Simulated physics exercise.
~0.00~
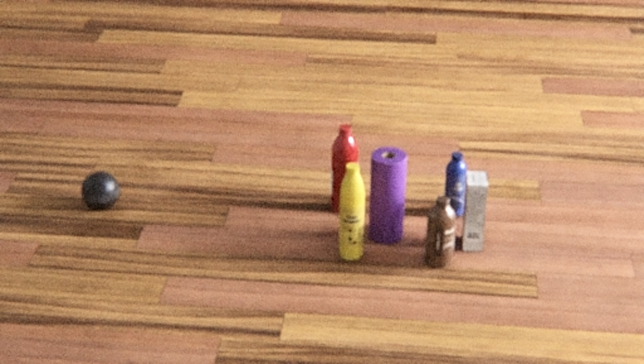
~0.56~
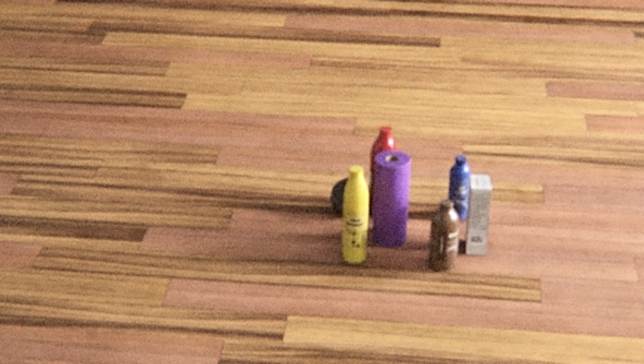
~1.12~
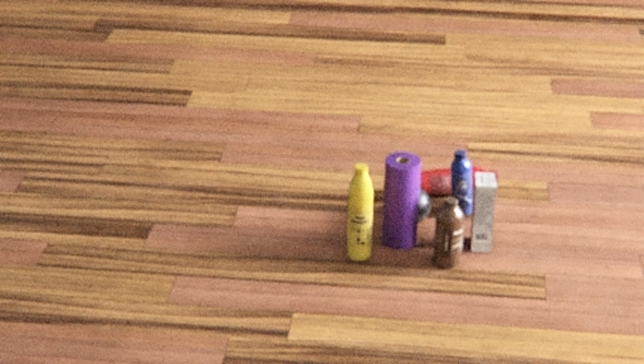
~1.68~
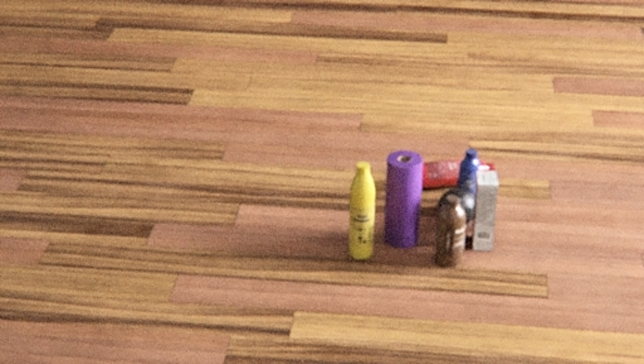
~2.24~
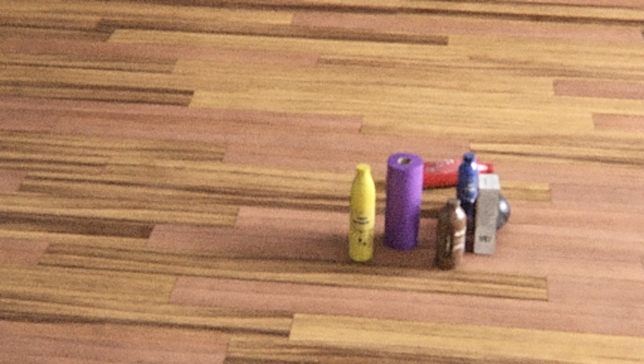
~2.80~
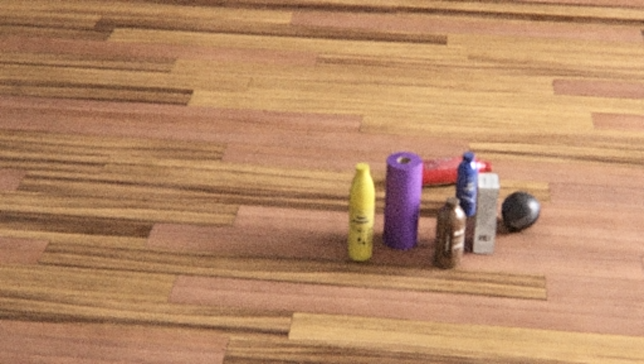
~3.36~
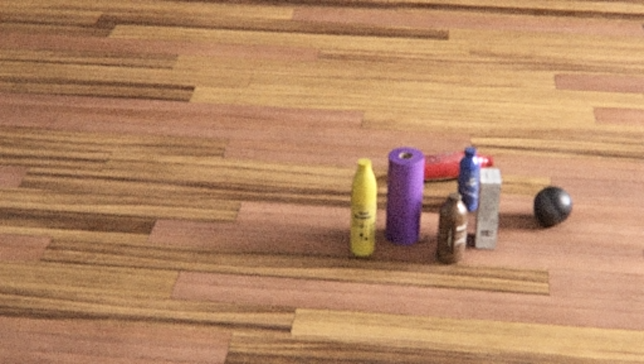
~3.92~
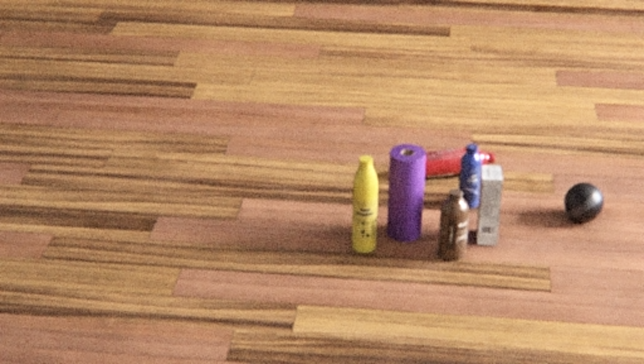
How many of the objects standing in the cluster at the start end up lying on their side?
Only one of them ends up on its side, the red bottle. The yellow, brown and blue bottles, the purple roll and the pale carton are all still standing.
A black ball rolls from the left across a striped wooden floor, seen from above at an angle with a slight sway, toward a small cluster of objects. A red bottle stands behind a yellow one, with a purple roll beside them and a blue bottle, a brown bottle and a pale carton to the right. The ball passes behind the yellow bottle and knocks the red bottle over to the right. It continues behind the brown bottle and the carton, then comes out on the right. At the end the red bottle lies behind the others, which still stand, while the ball moves farther right.
